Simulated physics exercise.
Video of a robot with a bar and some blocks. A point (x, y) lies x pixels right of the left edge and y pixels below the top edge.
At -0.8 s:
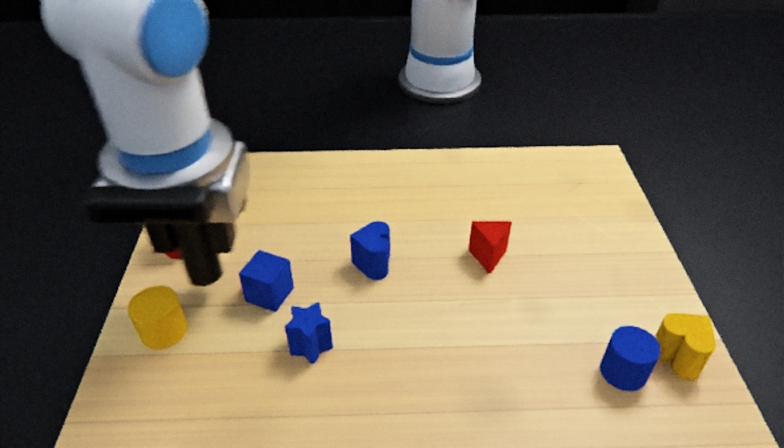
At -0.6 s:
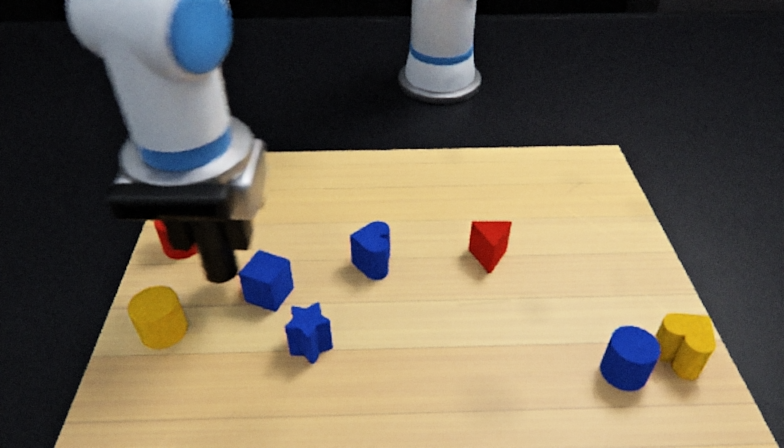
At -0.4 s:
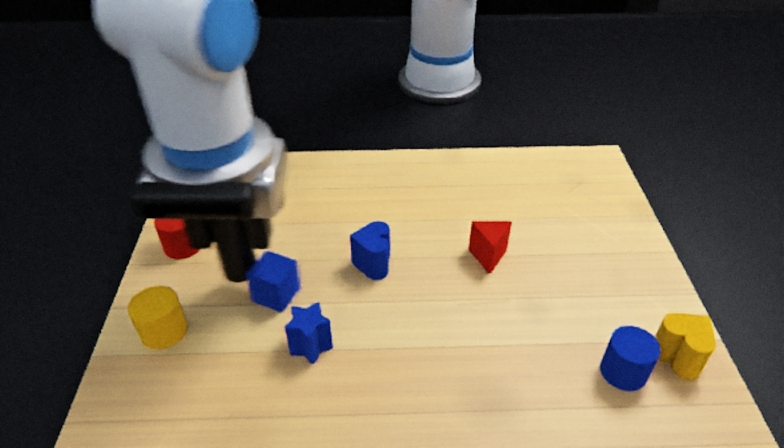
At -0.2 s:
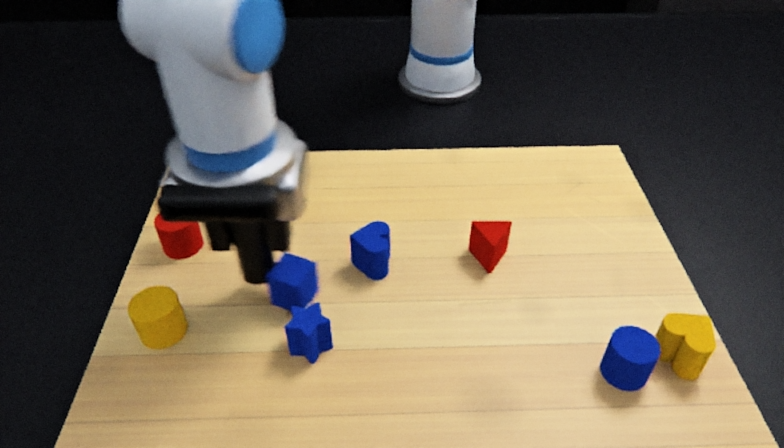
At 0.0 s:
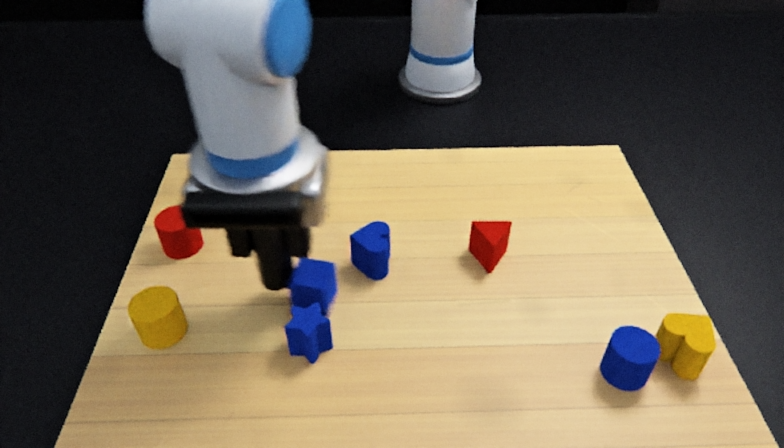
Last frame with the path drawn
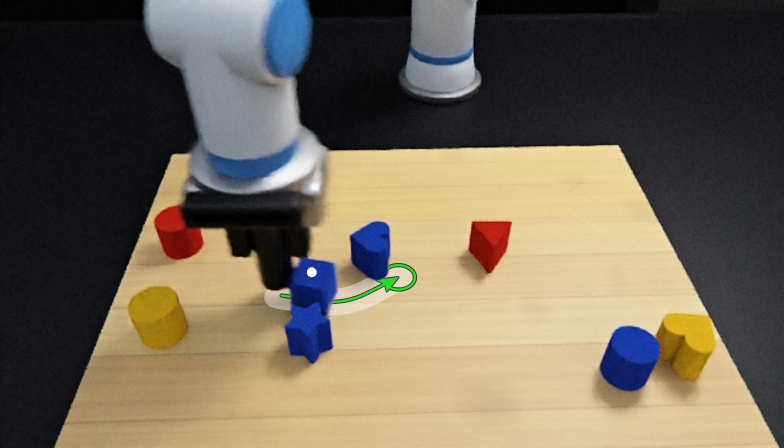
A robot arm with a dark bar moves right across a wooden board, meeting a blue cube and pushing it rightward until it sits just behind a blue star block, while the red, yellow and other blue blocks stay still.
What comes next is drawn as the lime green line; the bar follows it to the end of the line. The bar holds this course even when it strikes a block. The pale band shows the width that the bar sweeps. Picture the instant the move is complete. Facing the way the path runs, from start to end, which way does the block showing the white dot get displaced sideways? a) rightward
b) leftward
That would be a.
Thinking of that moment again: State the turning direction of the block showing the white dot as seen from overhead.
Watching from overhead, you'd notice the block showing the white dot rotating clockwise.
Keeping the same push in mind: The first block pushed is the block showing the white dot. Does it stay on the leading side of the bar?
My guess is it ends up beside or behind the bar.
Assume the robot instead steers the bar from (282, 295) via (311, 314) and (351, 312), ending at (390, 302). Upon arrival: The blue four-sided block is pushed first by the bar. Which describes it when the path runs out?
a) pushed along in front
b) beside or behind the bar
a.
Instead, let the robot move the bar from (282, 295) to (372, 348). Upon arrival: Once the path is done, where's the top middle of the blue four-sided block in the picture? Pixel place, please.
Around (371, 284).
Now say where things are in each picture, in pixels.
In the first picture, bar's lower end at (206, 274); blue star block at (307, 318); blue four-sided block at (264, 266); blue heart at (373, 236).
In the second picture, bar at (222, 272); blocks still.
In the third picture, bar at (241, 270); blue four-sided block at (271, 267).
In the fourth picture, bar at (259, 273); blue four-sided block at (291, 269).
In the fifth picture, bar at (278, 279); blue star block at (307, 318); blue four-sided block at (312, 272); blue heart at (373, 236).
Drawn move, from (282, 295) by way of (323, 301) and (364, 295) to (398, 277); the dot is on the blue four-sided block.
The first path, step by step. One third of the way, bar at (321, 285); blue four-sided block at (356, 277).
Two thirds of the way, bar at (363, 278); blue four-sided block at (397, 277), turned 20° clockwise.
At the end, bar at (399, 260); blue star block still; blue four-sided block at (408, 277), turned 40° clockwise; blue heart at (383, 226), turned 50° anticlockwise.
